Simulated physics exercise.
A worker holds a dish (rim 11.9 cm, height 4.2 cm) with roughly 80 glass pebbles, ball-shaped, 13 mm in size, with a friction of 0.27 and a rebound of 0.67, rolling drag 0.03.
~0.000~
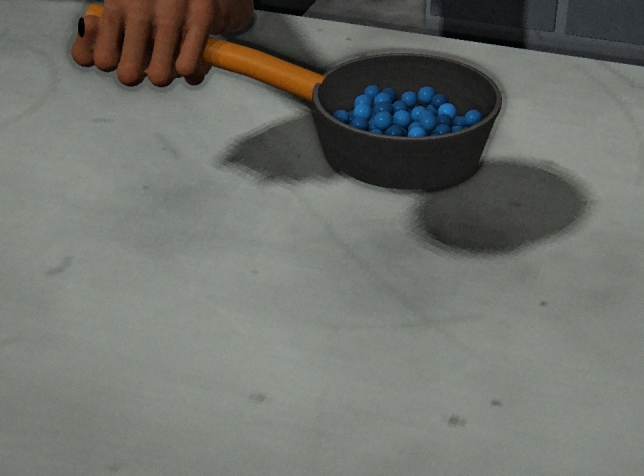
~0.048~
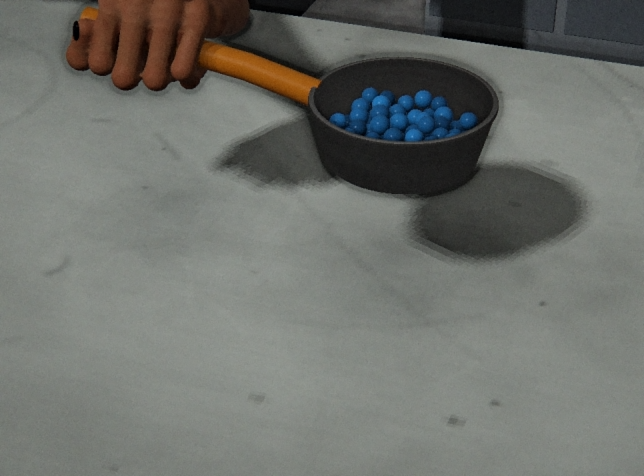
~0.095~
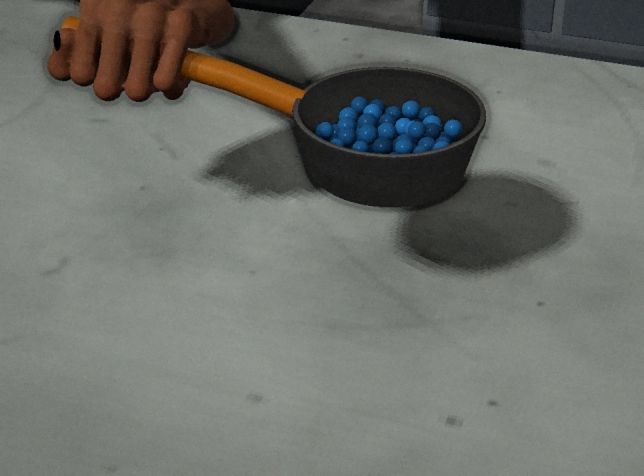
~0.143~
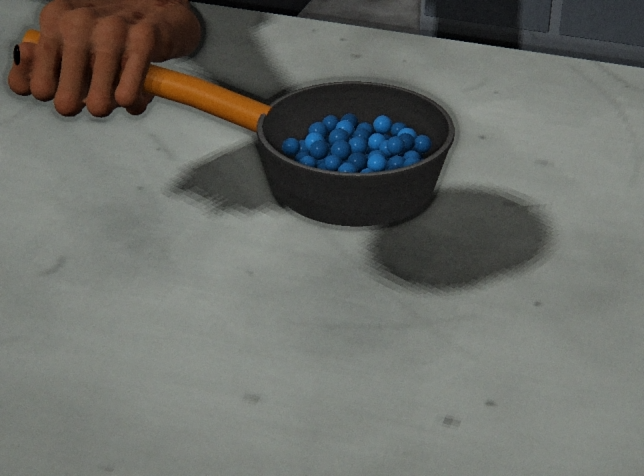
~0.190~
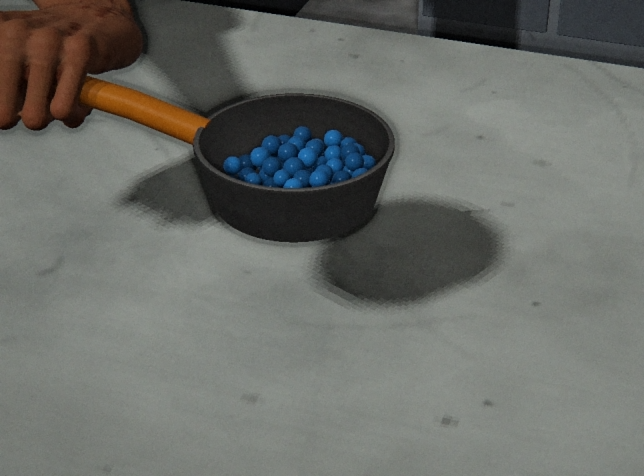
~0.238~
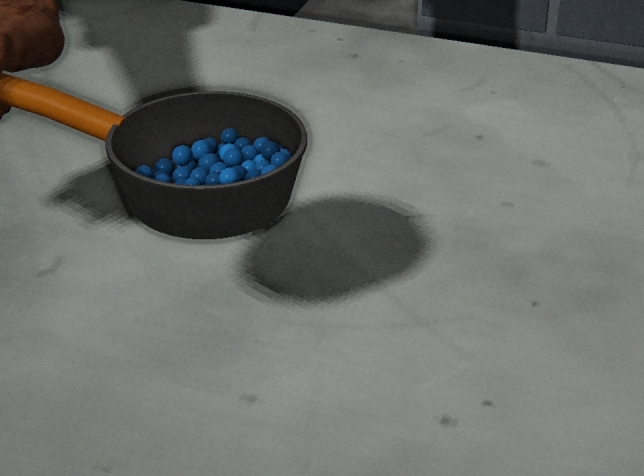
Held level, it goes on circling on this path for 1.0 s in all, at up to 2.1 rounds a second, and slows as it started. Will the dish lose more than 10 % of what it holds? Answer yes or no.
Share that leaves it, set against 10 %: Yes.
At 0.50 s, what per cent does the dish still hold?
About 75 per cent.
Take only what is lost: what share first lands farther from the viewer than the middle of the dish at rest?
Some 70 per cent.
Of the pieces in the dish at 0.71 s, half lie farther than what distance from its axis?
About 4.5 cm.
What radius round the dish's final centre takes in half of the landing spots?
About 40 cm.
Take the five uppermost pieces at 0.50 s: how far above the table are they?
Some 16 cm.
After 0.50 s, dish 75 %, in the air 25 %; middle of the pieces not yet landed near (301, 22).
After 0.71 s, fallen right of where it stops 5 %, dish 50 %, fallen behind where it stops 30 %, in the air 15 %; middle of the pieces not yet landed near (322, 213).
After 0.91 s, fallen right of where it stops 15 %, dish 45 %, fallen behind where it stops 25 %, fallen in front of where it stops 10 %, in the air 5 %; middle of the pieces not yet landed near (90, 70).
Then, at 1.10 s, fallen right of where it stops 15 %, dish 40 %, fallen behind where it stops 25 %, fallen in front of where it stops 10 %, fallen left of where it stops 5 %; middle of the pieces not yet landed near (167, 82).
By 1.9 s all is still; fallen right of where it stops 15 %, dish 40 %, fallen behind where it stops 25 %, fallen in front of where it stops 10 %, fallen left of where it stops 5 %.
